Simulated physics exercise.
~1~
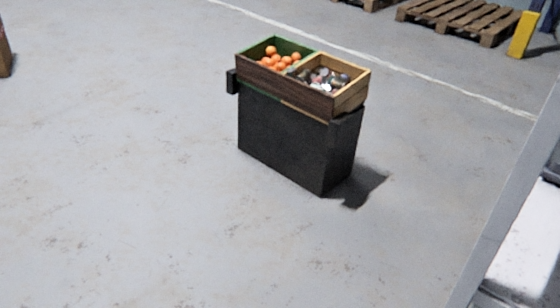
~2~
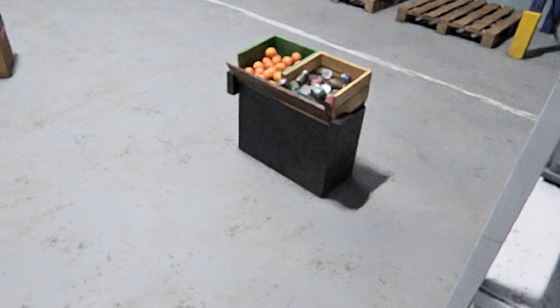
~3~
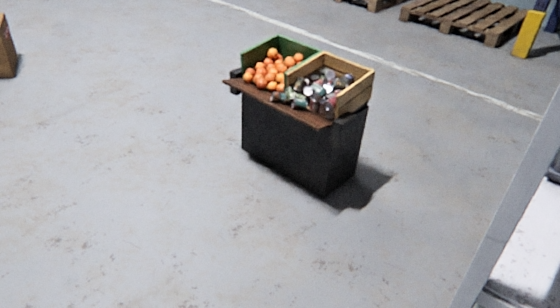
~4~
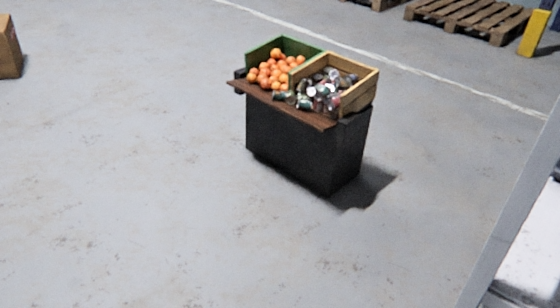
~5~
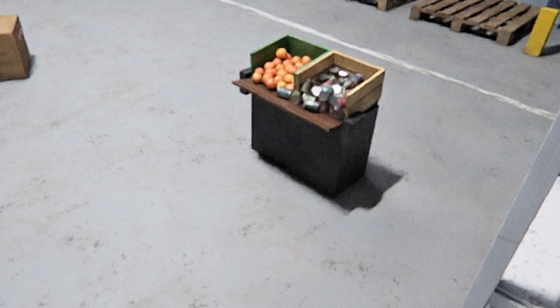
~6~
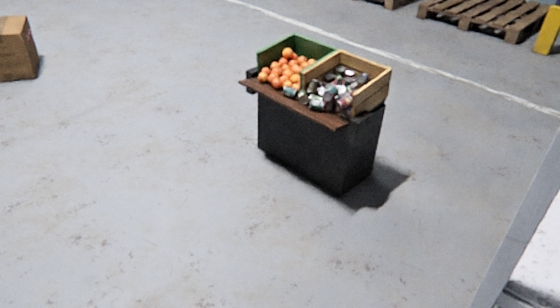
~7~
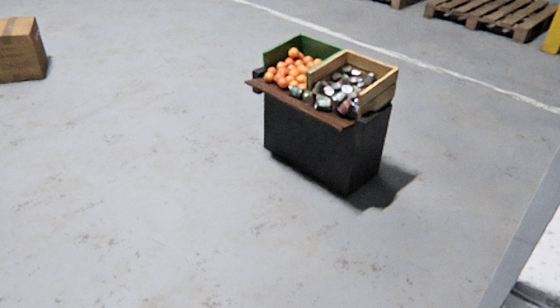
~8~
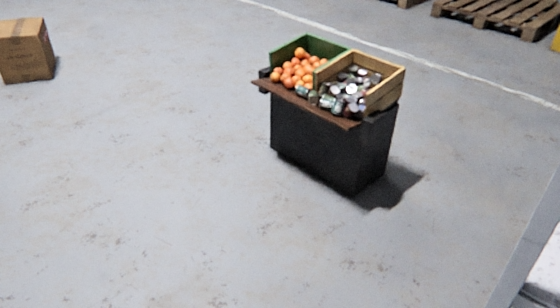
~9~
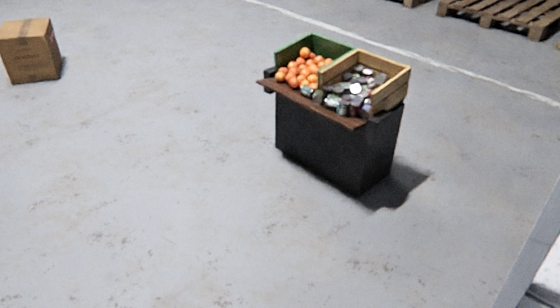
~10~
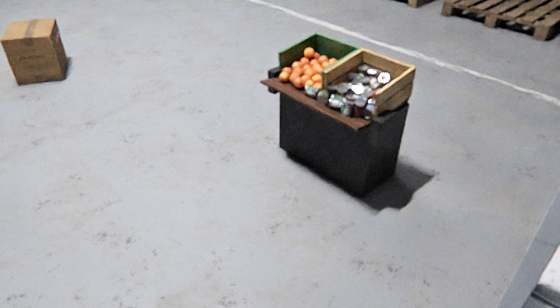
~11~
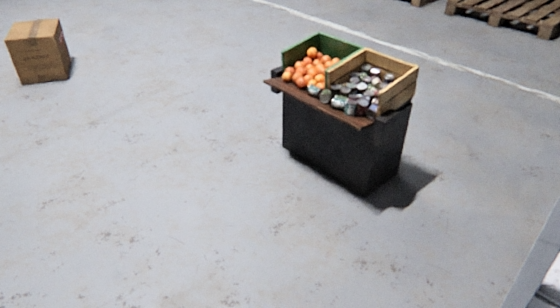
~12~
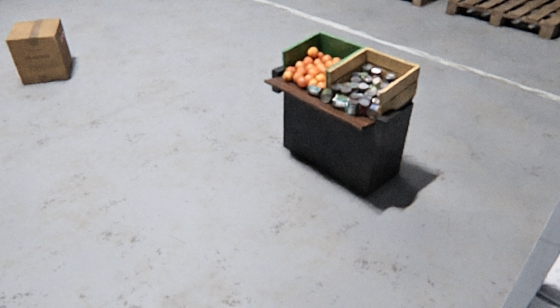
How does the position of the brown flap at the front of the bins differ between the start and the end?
At the start the flap stands upright against the front of the bins, and by the end it has been lowered and lies on its side, jutting out in front of them.
